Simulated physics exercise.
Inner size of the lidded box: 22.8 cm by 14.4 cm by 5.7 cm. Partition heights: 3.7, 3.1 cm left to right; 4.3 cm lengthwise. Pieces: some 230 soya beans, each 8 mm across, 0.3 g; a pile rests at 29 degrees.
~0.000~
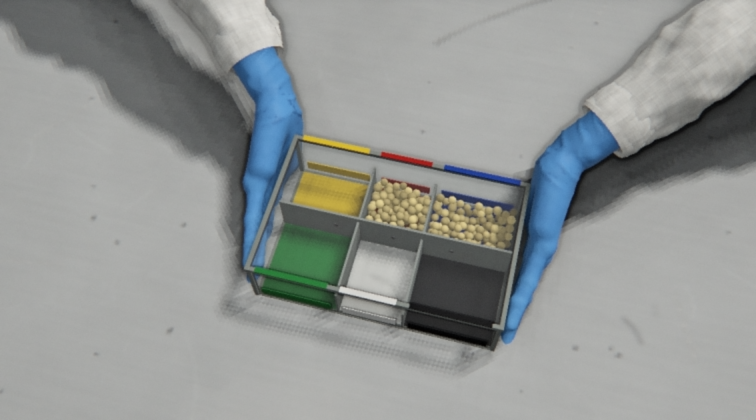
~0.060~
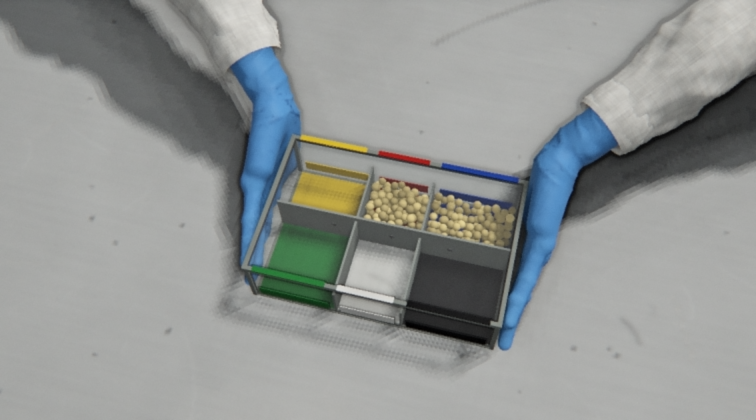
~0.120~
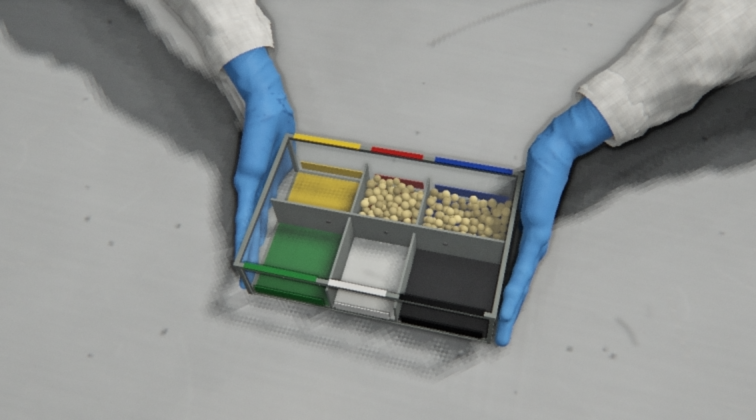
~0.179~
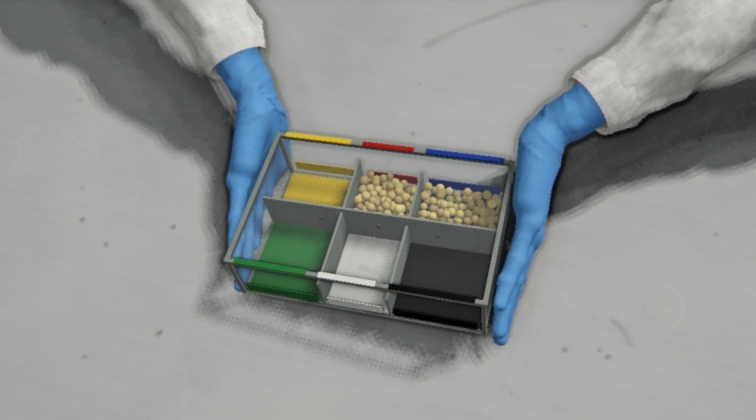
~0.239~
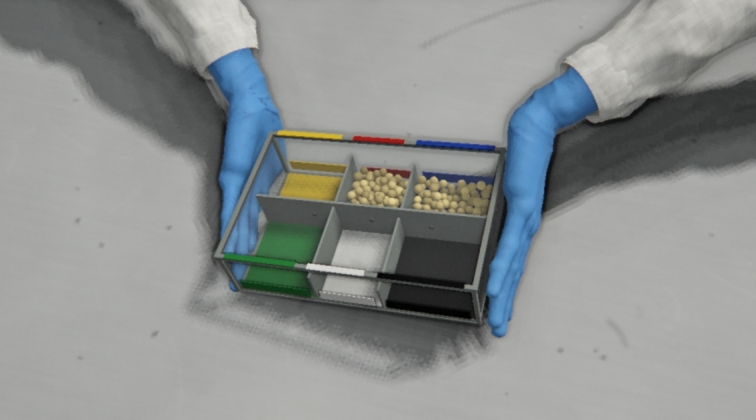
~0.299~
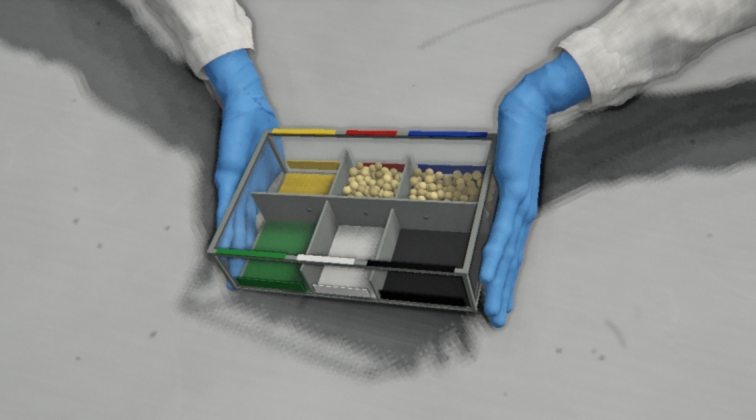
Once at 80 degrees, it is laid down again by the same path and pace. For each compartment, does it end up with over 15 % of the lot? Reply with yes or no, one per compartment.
Red compartment yes, blue compartment yes, green compartment no, yellow compartment yes, white compartment no, black compartment no.
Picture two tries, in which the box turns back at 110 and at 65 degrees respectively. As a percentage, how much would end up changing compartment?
I'd expect close to 75 and then close to 5 per cent.
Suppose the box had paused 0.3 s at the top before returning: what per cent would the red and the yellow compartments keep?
Then: Red 50, yellow 20.
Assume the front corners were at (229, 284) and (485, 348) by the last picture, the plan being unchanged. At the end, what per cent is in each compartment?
By the end red holds 40%, blue holds 50%, green holds 0%, yellow holds 0%, white holds 0% and black holds 5%.
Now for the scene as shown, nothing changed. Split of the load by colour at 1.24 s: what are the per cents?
In per cent: Red 50; blue 45; green 0; yellow 5; white 0; black 0.
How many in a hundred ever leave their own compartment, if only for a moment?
25 per cent or so.
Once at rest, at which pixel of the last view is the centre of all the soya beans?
Near (378, 209).
Then, at 1.24 s, tilt 79 degrees; red 50 %, blue 45 %, yellow 5 %.
After 1.87 s, tilt 35 degrees; red 50 %, blue 30 %, yellow 20 %.
After 2.55 s, tilt 0 degrees; red 50 %, blue 30 %, yellow 20 %.
By 3.2 s all is still; red 50 %, blue 30 %, green 0 %, yellow 20 %, white 0 %, black 0 %.
